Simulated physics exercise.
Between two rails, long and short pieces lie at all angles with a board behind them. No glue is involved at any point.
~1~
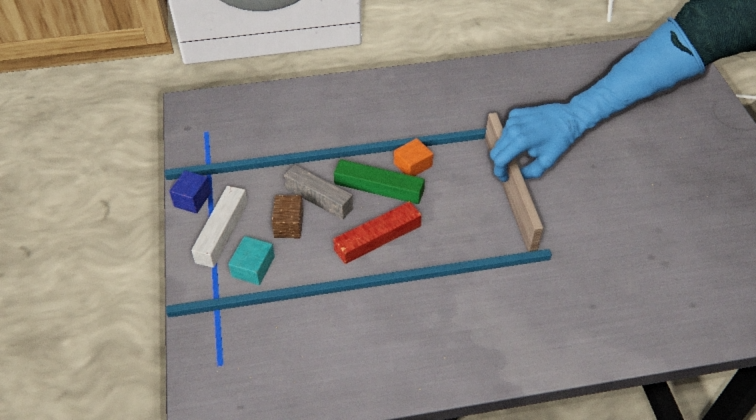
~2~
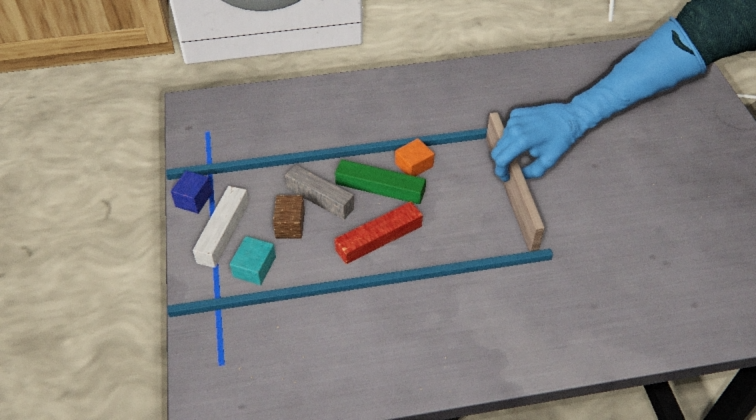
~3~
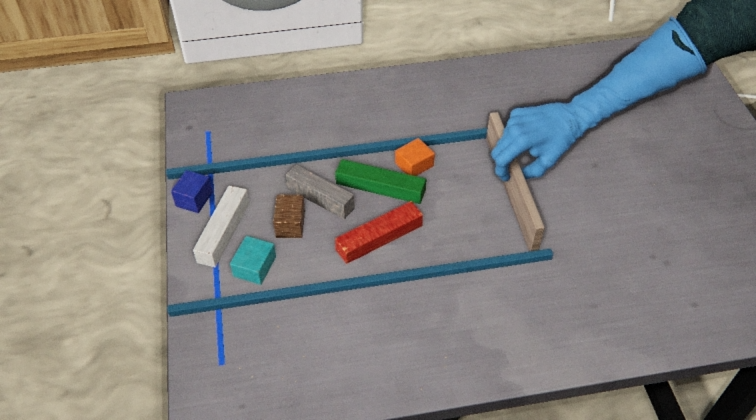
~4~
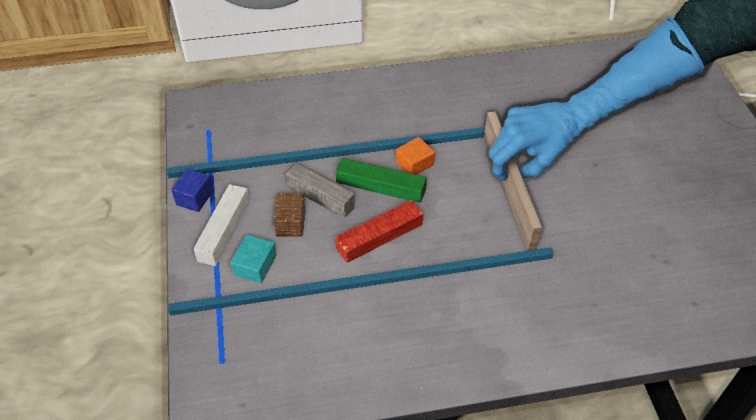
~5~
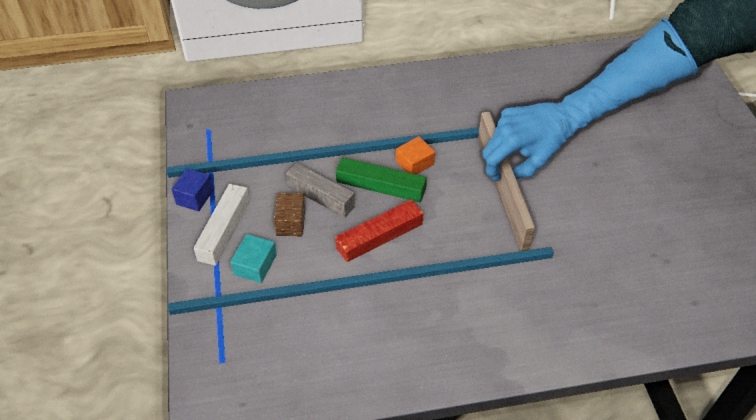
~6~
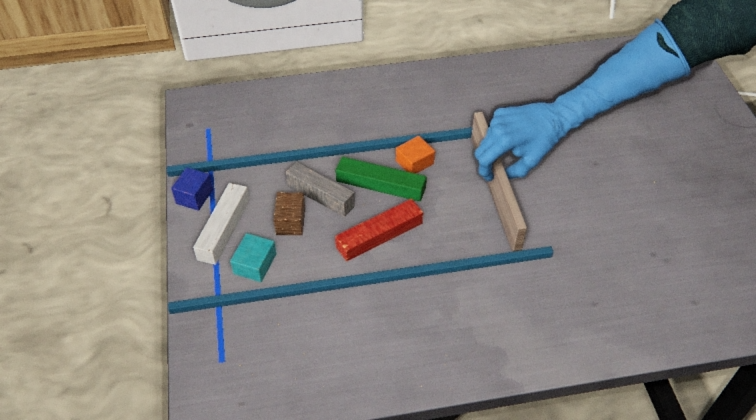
A blue-gloved hand grips a wooden board at the right of a grey tabletop, seen from above at an angle, with a pale floor and cabinet behind. Between two blue-green rails lie blue, white, turquoise, brown, grey, green, red and orange blocks and bars, with a blue line crossing at left. The hand holds the board almost still, then slides it slightly left, while the pieces stay put.
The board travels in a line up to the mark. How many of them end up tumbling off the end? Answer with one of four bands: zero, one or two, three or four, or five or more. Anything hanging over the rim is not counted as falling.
Three or four.
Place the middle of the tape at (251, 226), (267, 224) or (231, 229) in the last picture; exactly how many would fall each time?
Tallies in the order given: 1, 0, 3.
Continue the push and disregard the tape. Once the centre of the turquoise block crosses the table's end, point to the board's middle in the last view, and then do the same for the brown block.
Near (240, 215), then near (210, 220).
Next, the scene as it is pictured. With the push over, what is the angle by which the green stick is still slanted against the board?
About 45°.
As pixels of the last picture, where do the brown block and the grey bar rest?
First object: (169, 241); second object: (172, 218).
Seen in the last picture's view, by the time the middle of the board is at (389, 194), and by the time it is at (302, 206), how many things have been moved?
3 at one spot and 7 at the other.
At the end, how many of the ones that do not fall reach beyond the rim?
It comes to 4.
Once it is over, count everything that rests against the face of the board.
Number: 3.
Soon after, none off yet; blue block at rest near (193, 189); white bar at rest near (223, 223); turquoise block at rest near (254, 258).
Then, none off yet; blue block at rest near (193, 189); white bar at rest near (223, 223); turquoise block moving near (250, 257).
Further on, none off yet; blue block moved about its own width near (172, 193); white bar moved about its own width near (166, 241); turquoise block moved well along near (188, 257).
At rest, the number that fall off is three or four; fallen, turquoise block, white bar and blue block.
